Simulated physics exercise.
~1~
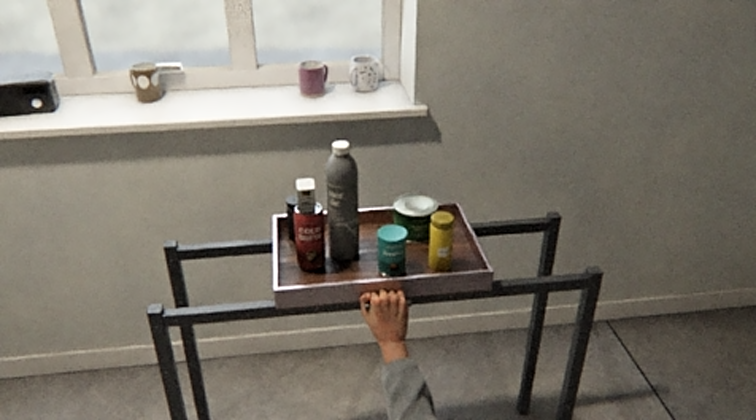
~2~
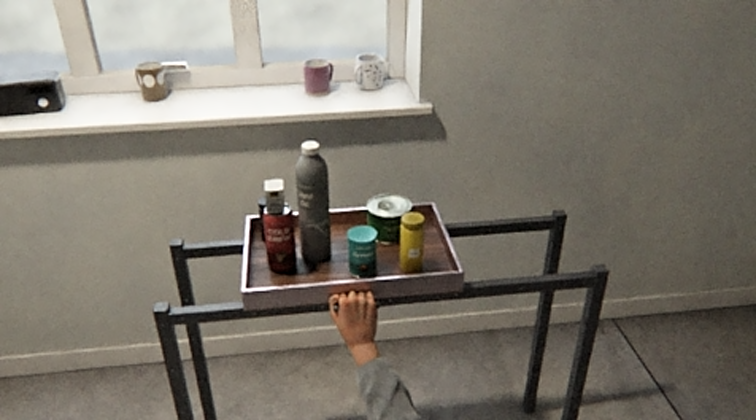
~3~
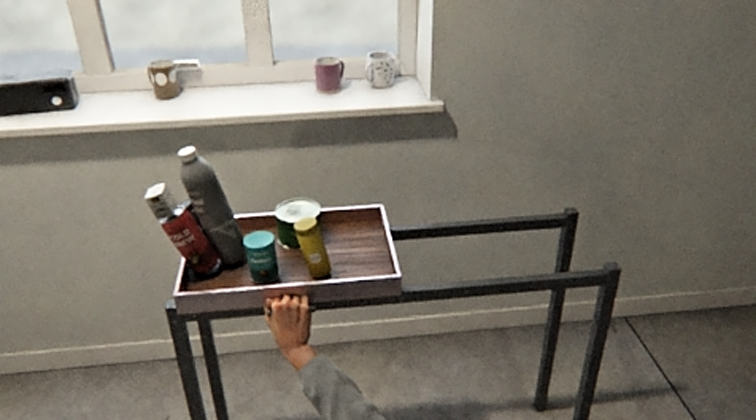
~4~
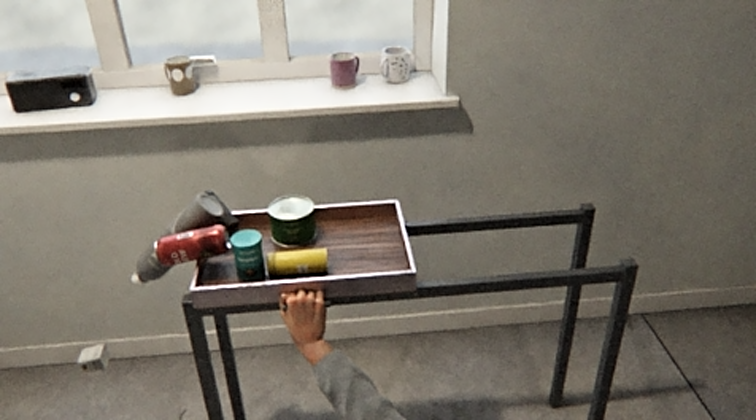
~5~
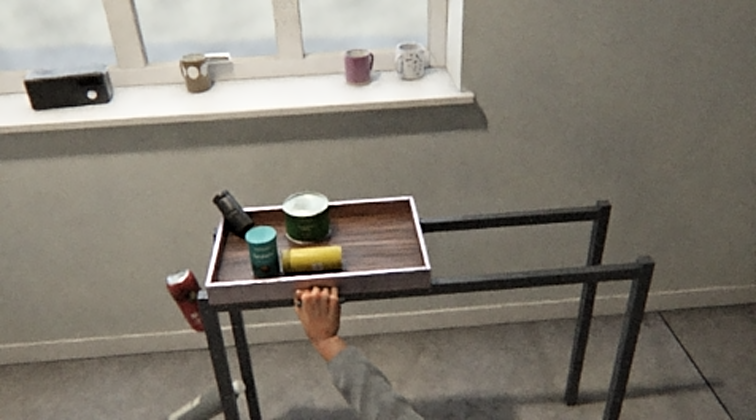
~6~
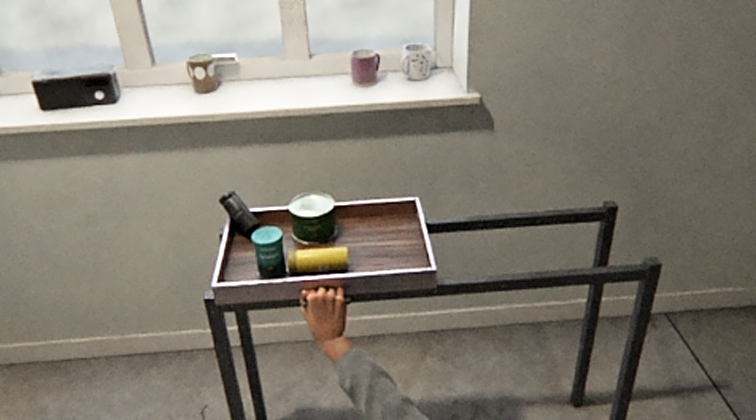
A hand shoves the tray left along its stand, and two bottles topple off the end.
